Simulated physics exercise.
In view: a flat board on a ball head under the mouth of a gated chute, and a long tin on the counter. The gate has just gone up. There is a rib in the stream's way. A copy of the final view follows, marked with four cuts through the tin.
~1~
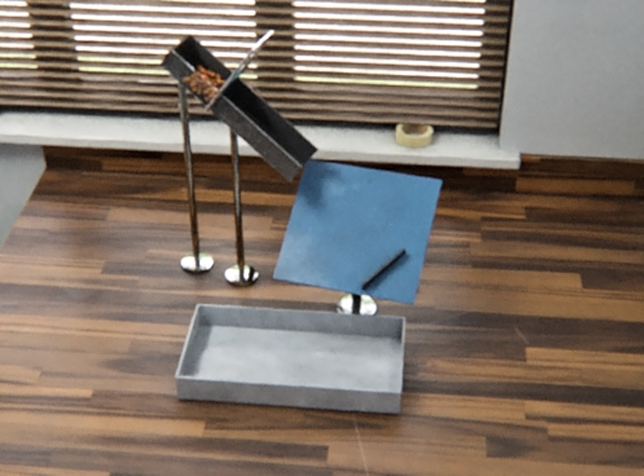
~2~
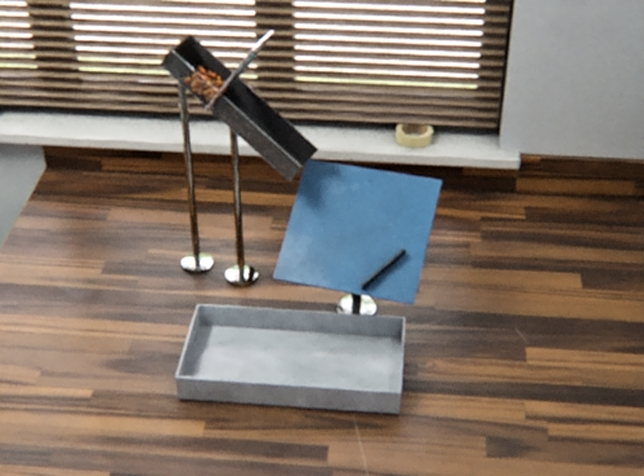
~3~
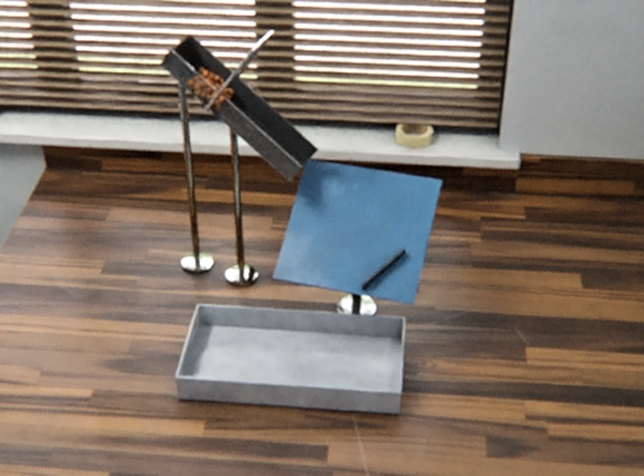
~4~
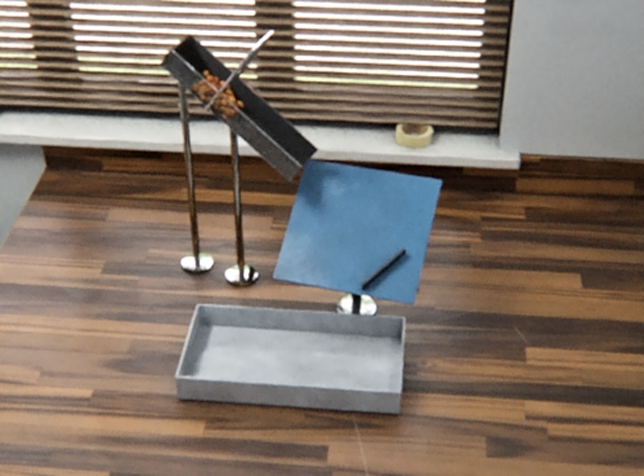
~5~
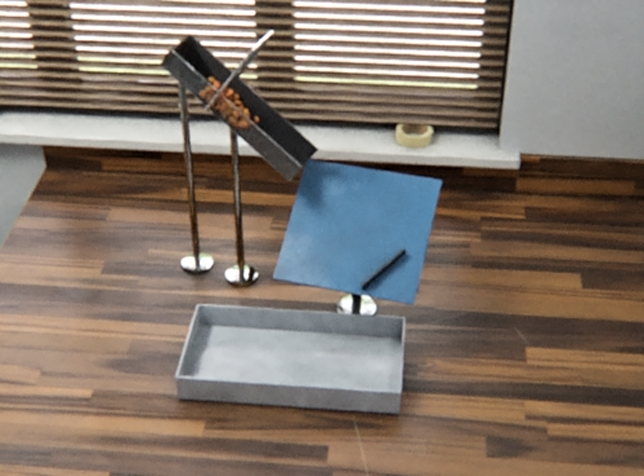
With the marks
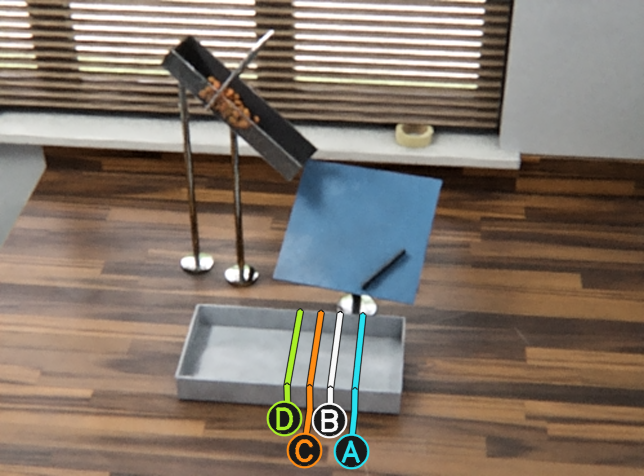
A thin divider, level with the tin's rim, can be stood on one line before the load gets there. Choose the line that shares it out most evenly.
Go for B.
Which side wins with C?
More lands on the right.
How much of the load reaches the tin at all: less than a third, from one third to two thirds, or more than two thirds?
It is more than two thirds.
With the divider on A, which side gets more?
More lands on the left.
On the marked copy, line A crosses the front rim at (355, 389); line B crosses the front rim at (330, 387); line C crosses the front rim at (309, 386); line D crosses the front rim at (287, 384).
Choosing A, of what is caught, nearly all on the left of the divider, a stray few on the right.
Choosing B, of what is caught, about a third on the left of the divider, about two thirds on the right.
Choosing C, of what is caught, a small part on the left of the divider, nearly all on the right.
Choosing D, of what is caught, a stray few on the left of the divider, nearly all on the right.
